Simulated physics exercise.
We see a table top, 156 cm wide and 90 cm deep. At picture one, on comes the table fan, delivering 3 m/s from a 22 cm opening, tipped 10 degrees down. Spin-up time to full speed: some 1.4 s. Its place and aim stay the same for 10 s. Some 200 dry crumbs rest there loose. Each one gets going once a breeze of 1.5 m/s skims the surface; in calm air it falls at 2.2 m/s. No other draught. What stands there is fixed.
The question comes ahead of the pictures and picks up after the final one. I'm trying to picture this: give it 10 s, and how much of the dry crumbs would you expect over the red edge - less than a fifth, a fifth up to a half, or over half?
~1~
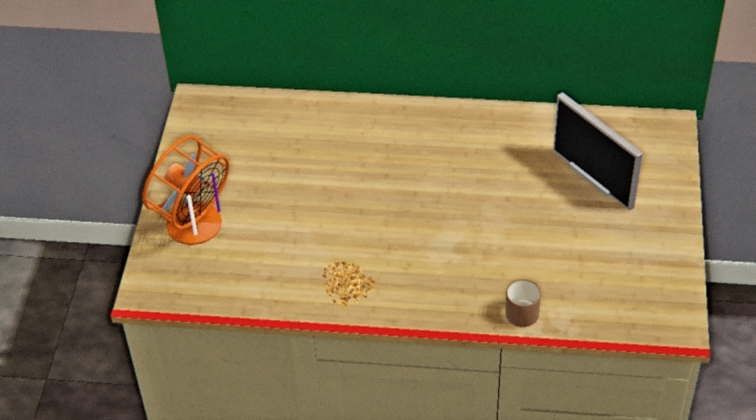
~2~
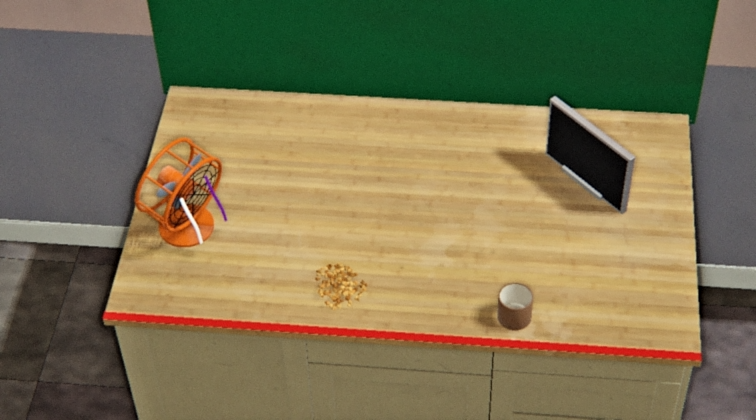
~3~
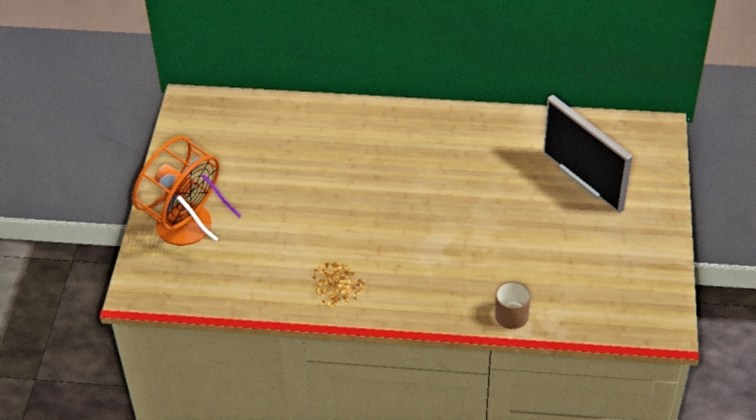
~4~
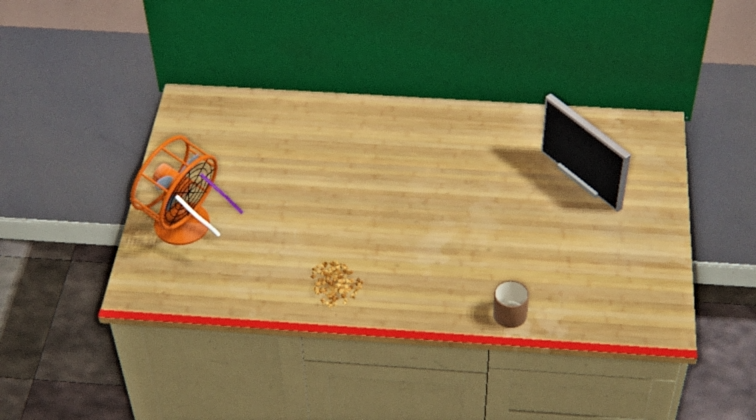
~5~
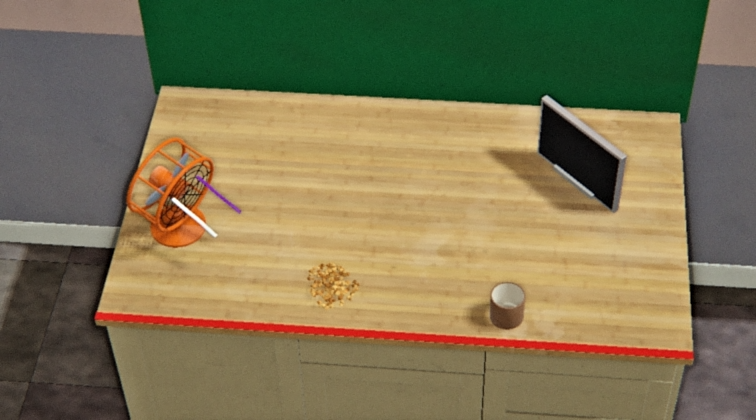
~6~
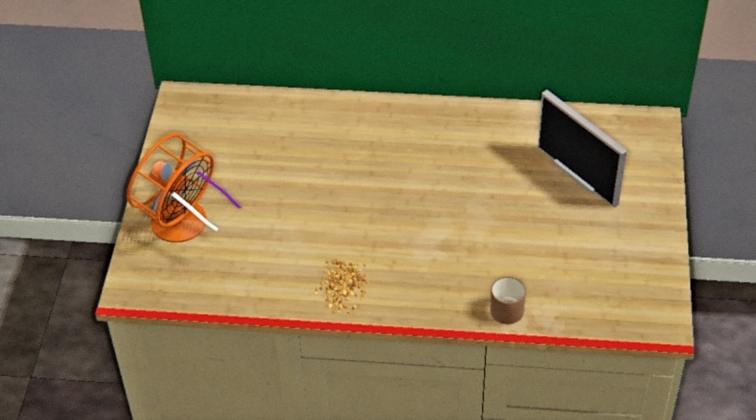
I'd expect over half of them there.
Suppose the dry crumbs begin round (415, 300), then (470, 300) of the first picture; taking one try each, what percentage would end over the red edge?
Taking the two spots in order, you'd get 60 percent and then 20 percent.
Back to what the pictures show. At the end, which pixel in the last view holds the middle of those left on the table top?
Look somewhere near (511, 294).
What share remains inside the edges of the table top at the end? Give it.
Share at the end: Around 30 %.
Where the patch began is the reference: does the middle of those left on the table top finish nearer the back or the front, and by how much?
Forward, some 5 cm.
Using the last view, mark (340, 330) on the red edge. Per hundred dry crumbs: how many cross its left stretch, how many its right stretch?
My take is close to 0 percent on the left side and near 70 percent on the right.
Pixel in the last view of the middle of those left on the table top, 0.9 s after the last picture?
Somewhere about (494, 306), I'd say.
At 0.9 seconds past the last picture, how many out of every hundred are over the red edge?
70 % or thereabouts.
Then, 0.9 s after the last picture the count stands so, 66 % are over the red edge; the middle of those still in play is near (494, 306).
Then, 2.1 s after the last picture the count stands so, 70 % are over the red edge; the middle of those still in play is near (494, 302).
Then, 4.4 s after the last picture the count stands so, 72 % are over the red edge; the middle of those still in play is near (495, 302).
Then, 8.9 s after the last picture, at the end, 74 % are over the red edge; the middle of those still in play is near (511, 294).
